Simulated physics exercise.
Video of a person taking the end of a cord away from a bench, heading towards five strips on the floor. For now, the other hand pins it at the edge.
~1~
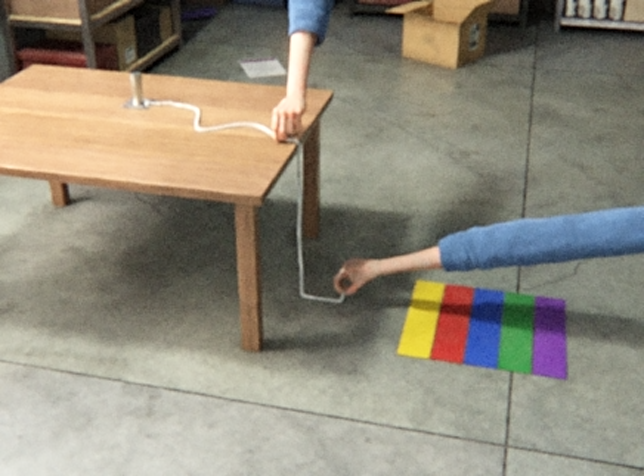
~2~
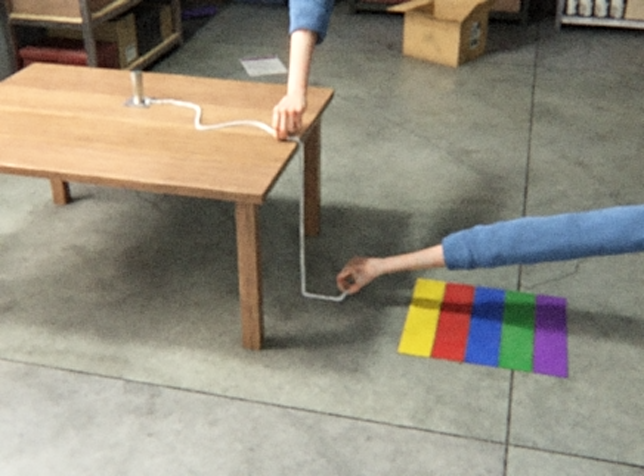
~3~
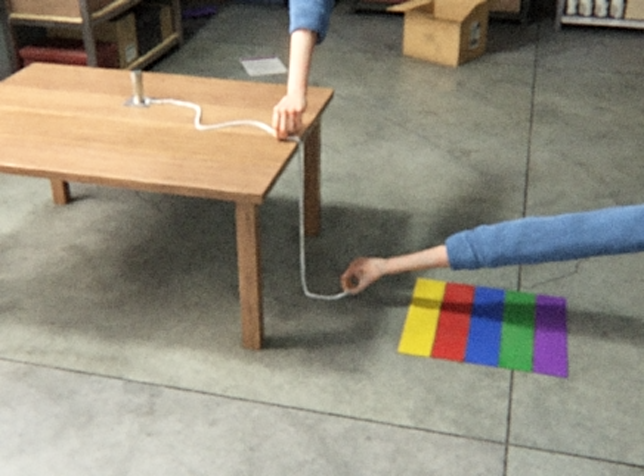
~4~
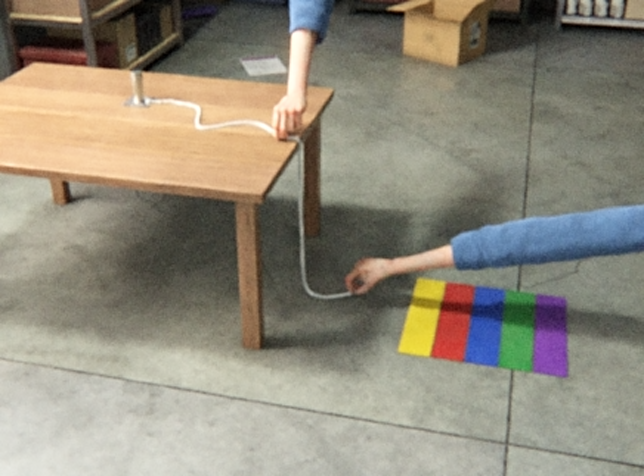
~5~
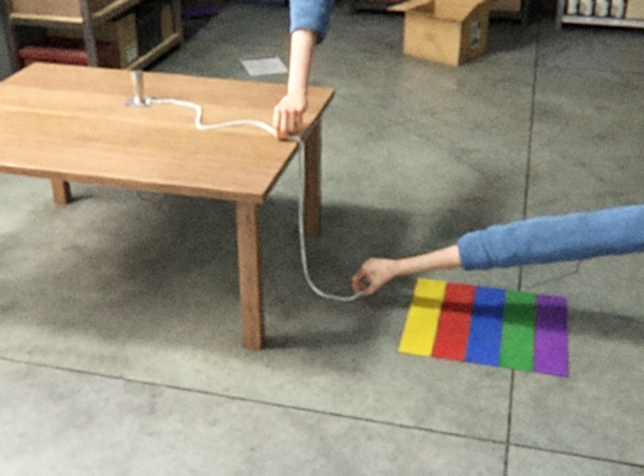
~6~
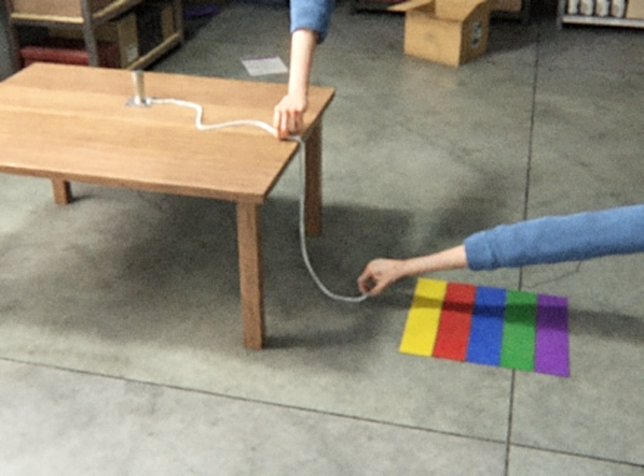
Two blue-sleeved arms reach into a room with a grey concrete floor, seen from slightly above, one pressing a white cord at the edge of a wooden table on the left. Yellow, red, blue, green and purple strips lie on the floor at right, with shelves and an open cardboard box behind. The lower hand draws the cord's end slightly rightward, its hanging bend rounding, while the upper hand and camera stay still.
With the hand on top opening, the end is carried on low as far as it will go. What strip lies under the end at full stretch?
The green one.
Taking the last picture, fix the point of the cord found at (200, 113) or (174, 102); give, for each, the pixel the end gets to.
Per try (px, approx.): (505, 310), (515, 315).
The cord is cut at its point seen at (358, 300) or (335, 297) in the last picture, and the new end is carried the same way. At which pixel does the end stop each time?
Roughly (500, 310), then roughly (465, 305).
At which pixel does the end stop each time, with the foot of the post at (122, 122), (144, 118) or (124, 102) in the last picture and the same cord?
Somewhere near (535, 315), (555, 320) and (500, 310), in that order.
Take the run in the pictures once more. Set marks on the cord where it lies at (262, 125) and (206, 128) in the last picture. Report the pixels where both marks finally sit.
They end up at (298, 135) and (247, 124).
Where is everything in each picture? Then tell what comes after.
The first picture shows end (343, 292); yellow (417, 341); red (449, 346); blue (482, 351); green (515, 356); purple (550, 361).
The second picture shows end (346, 290); cord through (173, 103) (198, 124) (258, 124) (300, 152) (302, 217) (303, 280).
The third picture shows end (350, 291).
The fourth picture shows end (355, 291); cord through (173, 103) (198, 123) (257, 124) (300, 151) (301, 217) (305, 280).
The fifth picture shows end (361, 292).
The sixth picture shows end (368, 292); cord through (174, 102) (199, 123) (259, 124) (301, 151) (302, 217) (317, 280).
Soon after, end near (467, 306); over red.
Then, end near (502, 311); over blue.
At full stretch, end near (522, 314); over green. Over green.
